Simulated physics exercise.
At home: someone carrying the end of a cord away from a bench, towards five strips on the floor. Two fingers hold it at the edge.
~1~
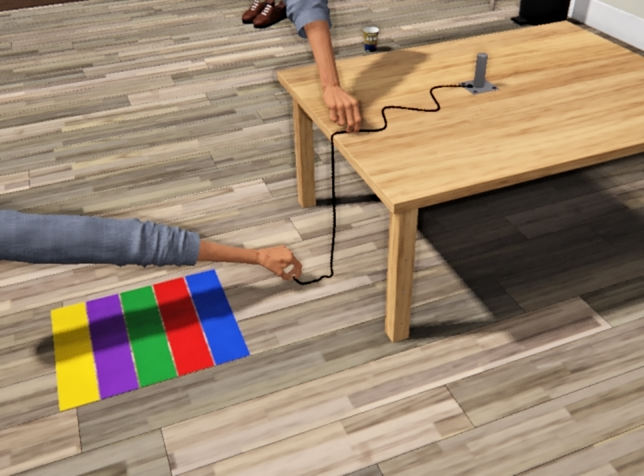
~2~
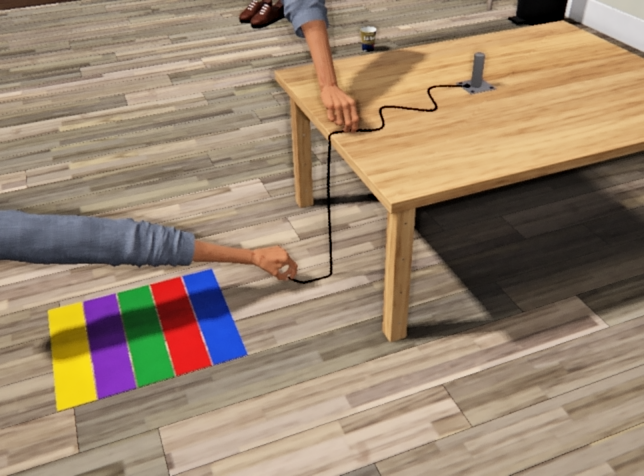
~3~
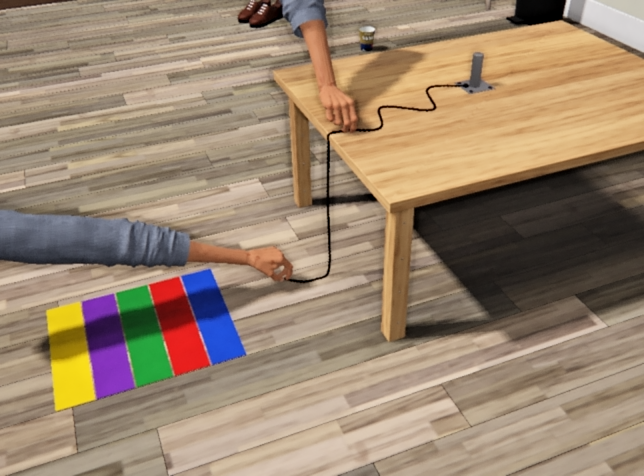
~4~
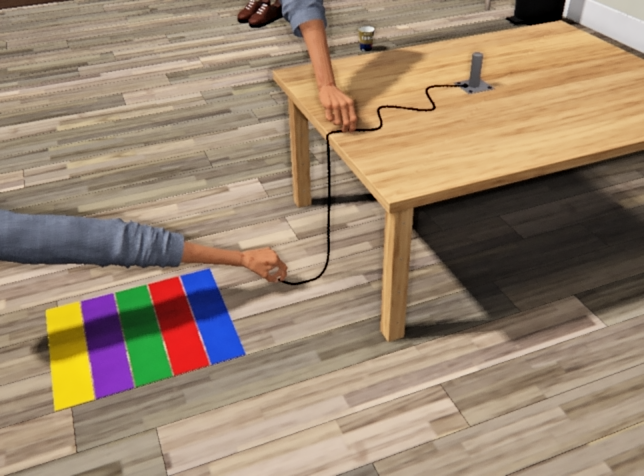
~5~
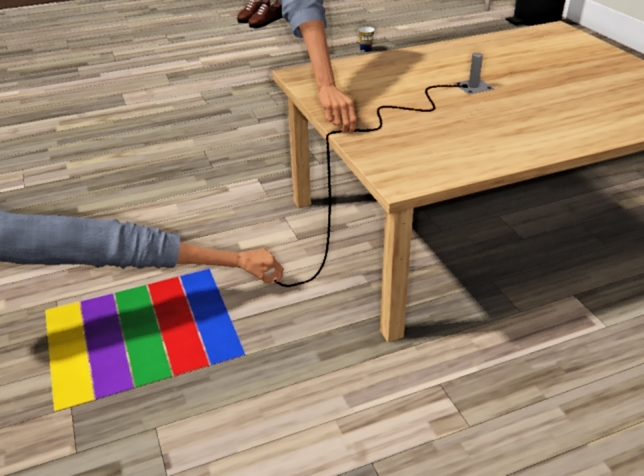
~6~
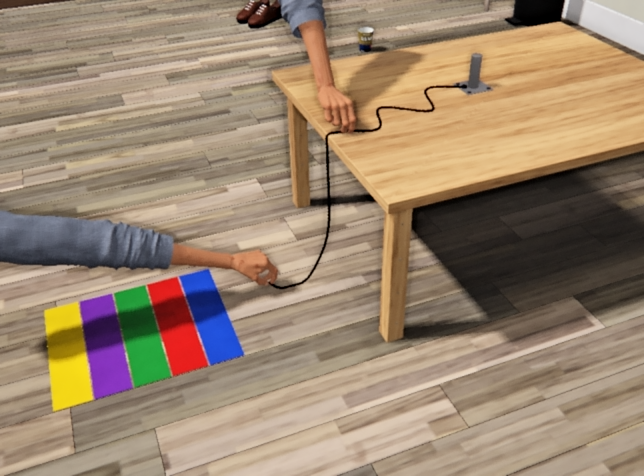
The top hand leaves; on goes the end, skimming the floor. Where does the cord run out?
The end stops over the purple strip.
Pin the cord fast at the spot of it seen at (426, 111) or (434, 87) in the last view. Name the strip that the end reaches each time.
In that order: Green; purple.
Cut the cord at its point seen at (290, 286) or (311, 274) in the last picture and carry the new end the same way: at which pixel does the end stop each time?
In that order: (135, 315) and (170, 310).
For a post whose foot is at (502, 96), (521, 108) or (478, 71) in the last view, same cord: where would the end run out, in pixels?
In that order: (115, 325), (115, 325) and (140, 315).
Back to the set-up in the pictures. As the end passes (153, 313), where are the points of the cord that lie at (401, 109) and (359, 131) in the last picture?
About (367, 117), and the other about (315, 170).
A little later, end near (153, 313); over green.
Next, end near (118, 322); over purple.
When it is tight, end near (98, 328); over purple. It gets as far as the purple strip.
